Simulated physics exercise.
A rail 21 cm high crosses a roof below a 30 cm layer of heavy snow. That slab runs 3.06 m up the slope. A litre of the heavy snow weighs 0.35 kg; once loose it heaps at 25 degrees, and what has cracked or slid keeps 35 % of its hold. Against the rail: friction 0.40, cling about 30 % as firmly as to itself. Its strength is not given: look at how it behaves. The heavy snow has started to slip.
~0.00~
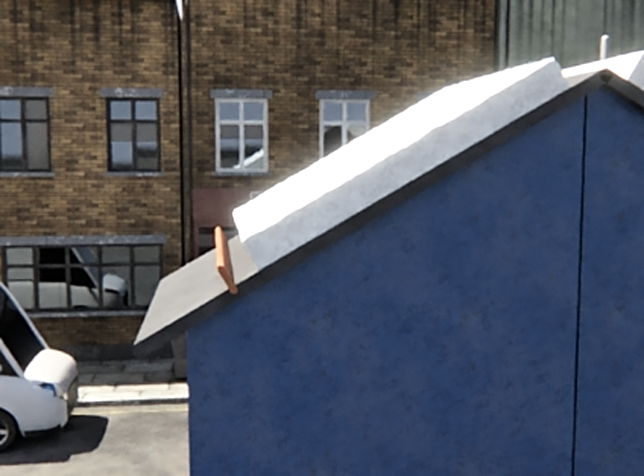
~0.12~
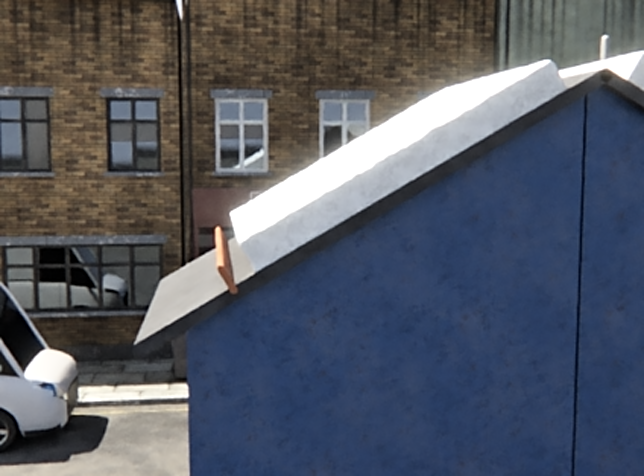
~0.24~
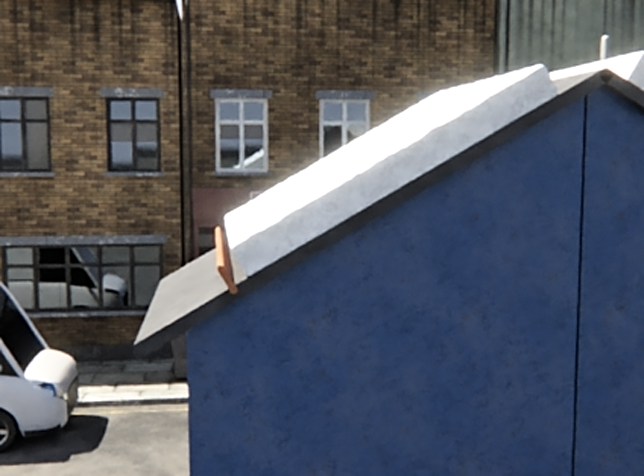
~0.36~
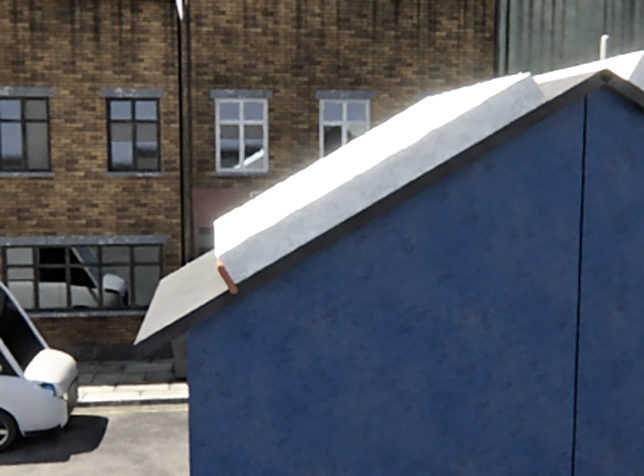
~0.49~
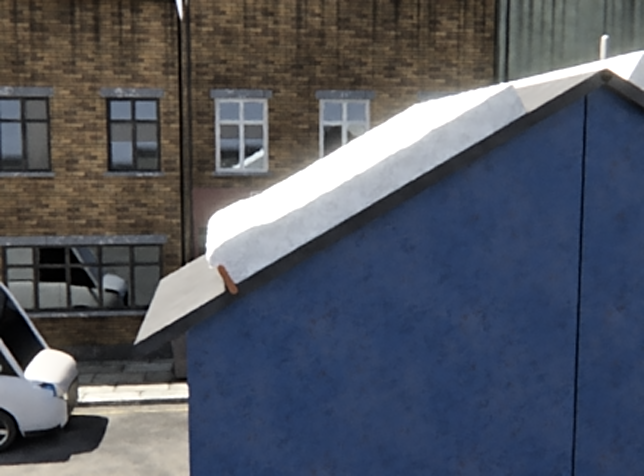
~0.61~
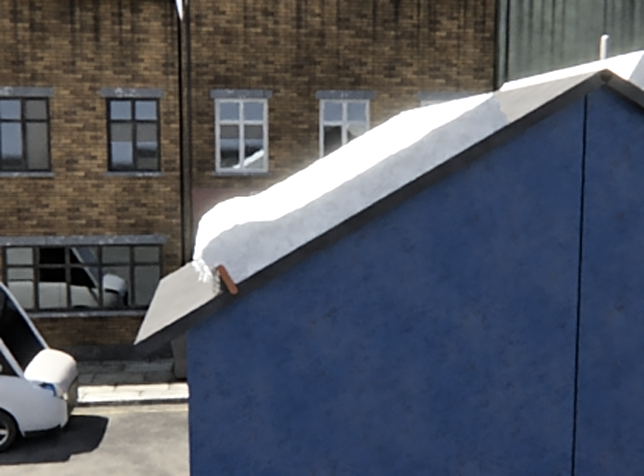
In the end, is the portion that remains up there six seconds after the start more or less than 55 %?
The portion that remains up there six seconds after the start is less than 55 %.
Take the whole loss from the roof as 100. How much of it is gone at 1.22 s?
Some 20 per cent.
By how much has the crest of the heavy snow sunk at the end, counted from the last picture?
About 0.8 m.
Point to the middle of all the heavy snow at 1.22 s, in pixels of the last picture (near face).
Around (247, 254).
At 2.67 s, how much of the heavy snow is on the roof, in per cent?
About 40 %.
By 1.22 s, 90 % of the snow is on the roof.
By 1.95 s, 53 % of the snow is on the roof.
By 2.67 s, 41 % of the snow is on the roof.
By 3.40 s, 39 % of the snow is on the roof.
By 6.00 s, at the end, 39 % of the snow is on the roof.
